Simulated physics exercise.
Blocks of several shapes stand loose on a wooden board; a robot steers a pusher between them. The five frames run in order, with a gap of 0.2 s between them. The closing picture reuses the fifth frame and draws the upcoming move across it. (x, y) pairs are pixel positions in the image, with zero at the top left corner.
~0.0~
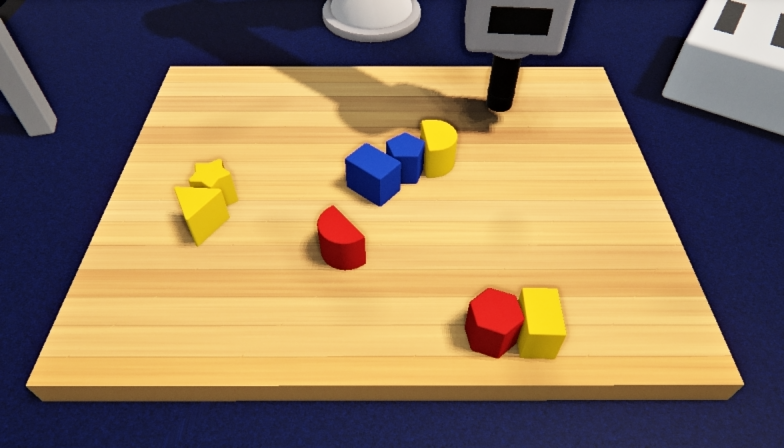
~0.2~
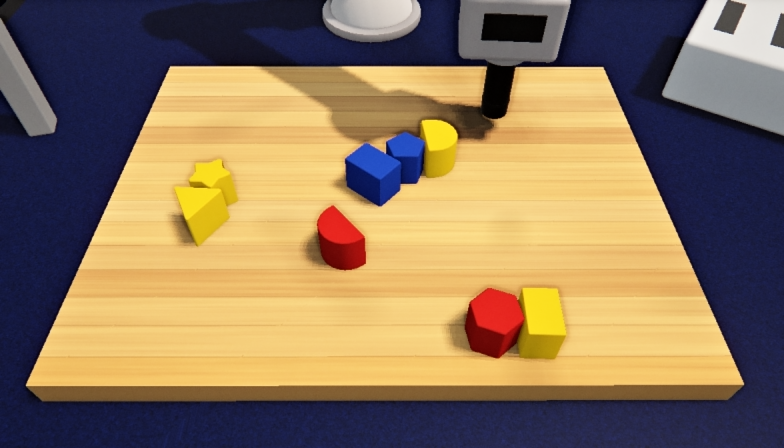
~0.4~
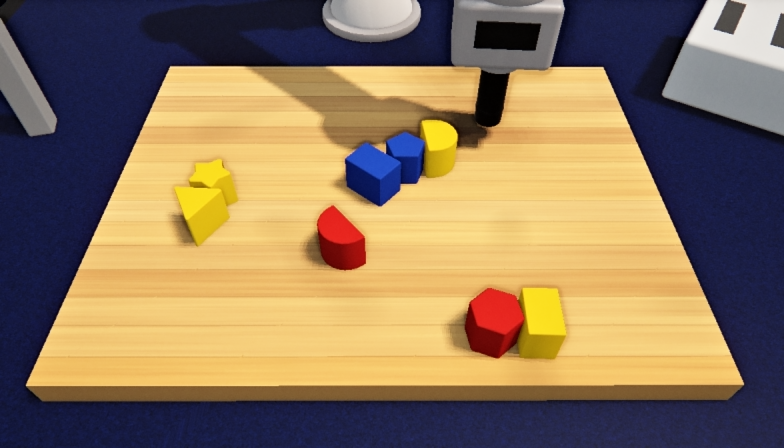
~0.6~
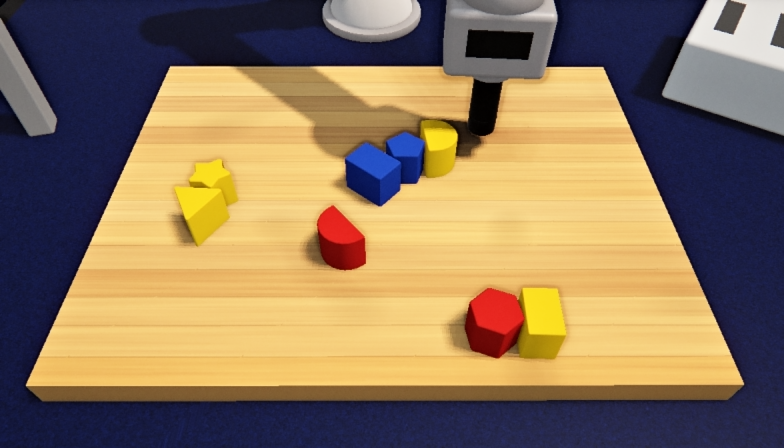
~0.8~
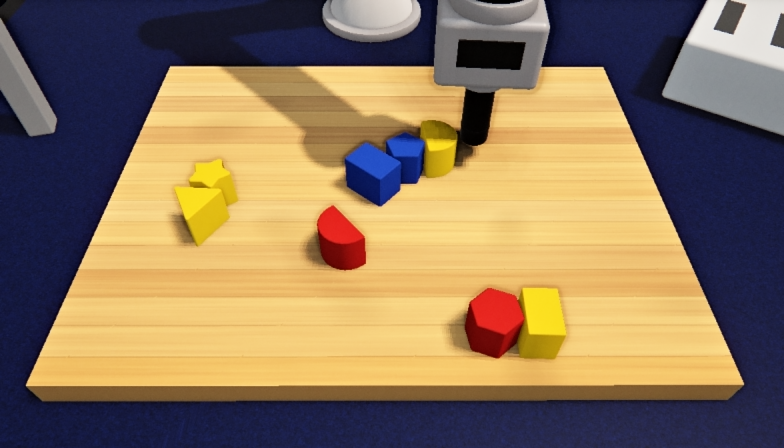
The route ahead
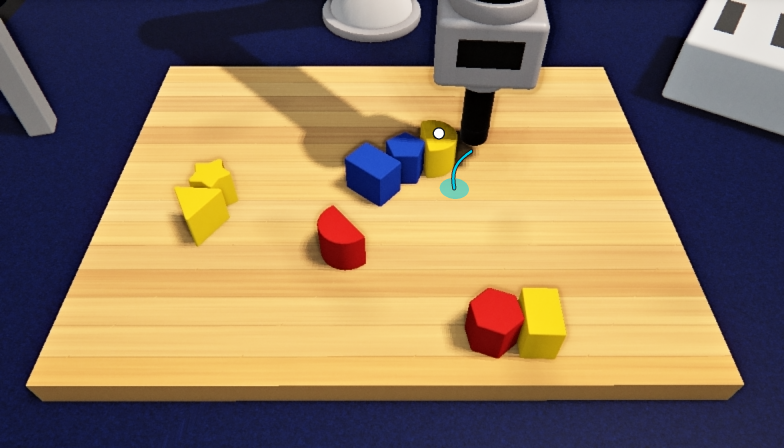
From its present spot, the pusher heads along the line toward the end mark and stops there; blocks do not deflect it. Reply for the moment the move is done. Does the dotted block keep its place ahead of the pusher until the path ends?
My answer is no.
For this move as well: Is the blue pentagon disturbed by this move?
By the end it has moved.
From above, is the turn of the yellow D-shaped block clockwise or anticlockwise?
Answer: With the clock.
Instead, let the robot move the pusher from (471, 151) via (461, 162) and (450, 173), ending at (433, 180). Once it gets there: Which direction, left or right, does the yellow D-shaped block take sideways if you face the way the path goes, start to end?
It moves over to the right.
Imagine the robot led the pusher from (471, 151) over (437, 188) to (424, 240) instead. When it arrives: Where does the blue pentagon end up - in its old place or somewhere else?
In the end it has been moved.
The drawn path runs from (471, 151) via (460, 161) and (454, 174), ending at (454, 188); the dot is on the yellow D-shaped block.
What follows on the original path. Halfway along, pusher (457, 154); blue rectangle (368, 162); blue pentagon (393, 144); yellow D-shaped block (426, 141), turned 15° clockwise.
At the end, pusher (456, 175); blue rectangle (364, 163); blue pentagon (390, 144); yellow D-shaped block (423, 147), turned 25° clockwise.
